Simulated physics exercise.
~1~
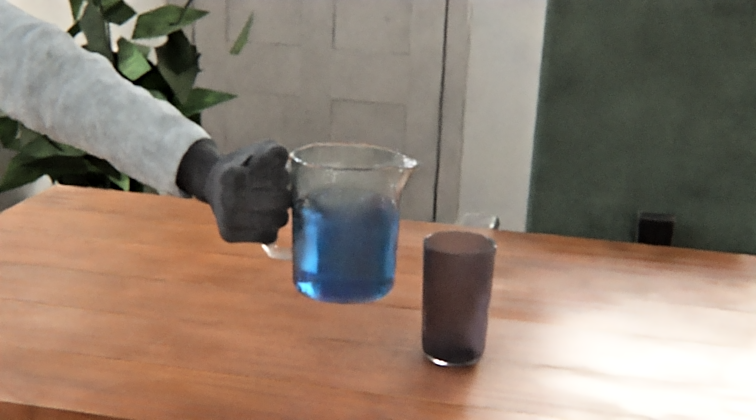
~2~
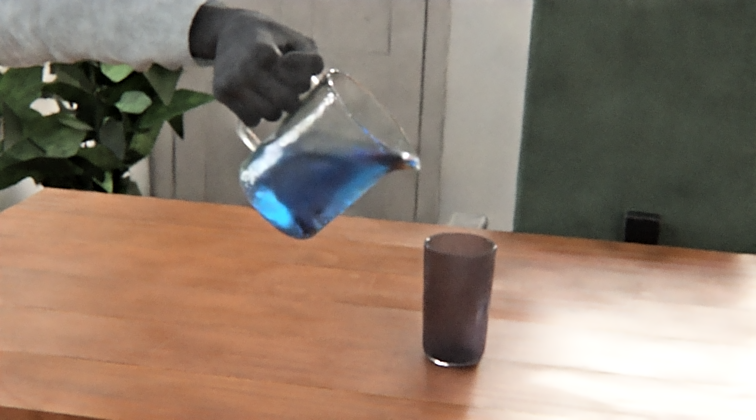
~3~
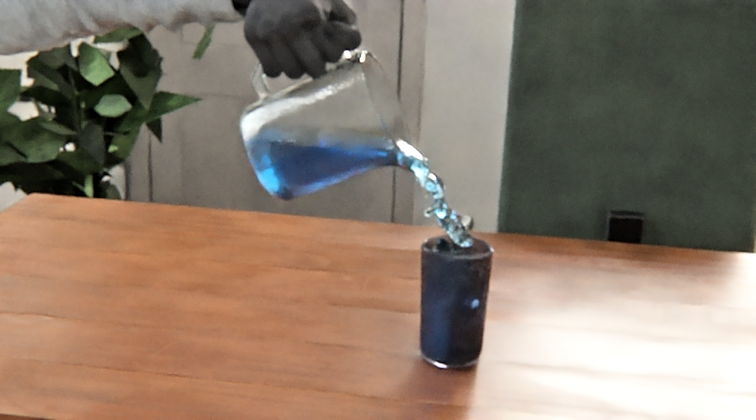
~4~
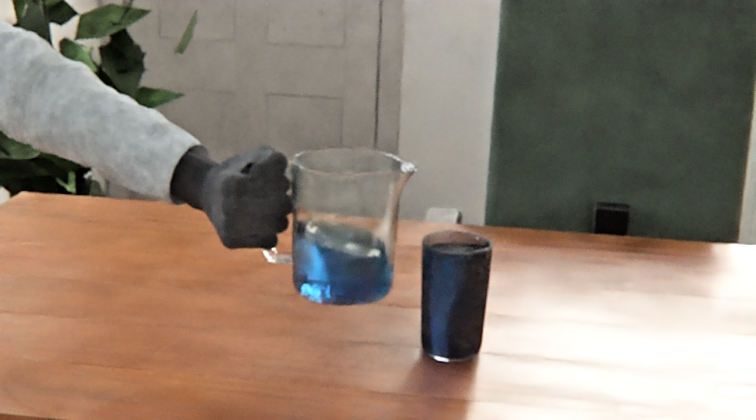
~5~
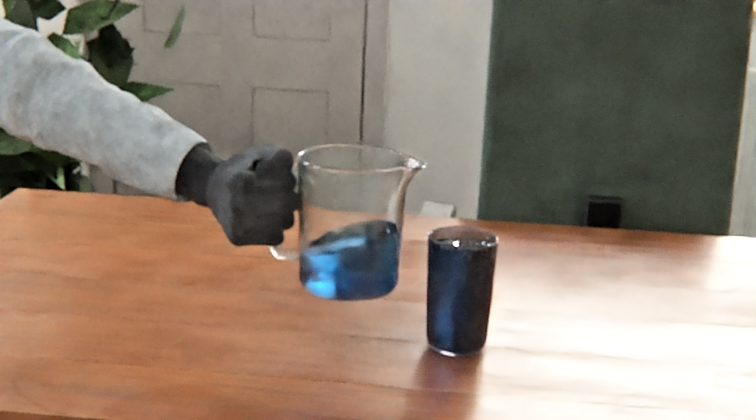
A glass pitcher of blue liquid, gripped by a dark-gloved hand in a gray sleeve, is held up to the left of a tall, dark-looking glass on a wooden table. The hand raises the pitcher and leans it to the right, bringing its spout above the glass. As it tips further, a twisting blue stream runs from the spout into the glass, which turns deep blue. The hand then swings the pitcher back level and lowers it to the left. It ends upright with less liquid, still sloshing, beside the dark blue glass, which looks nearly full.
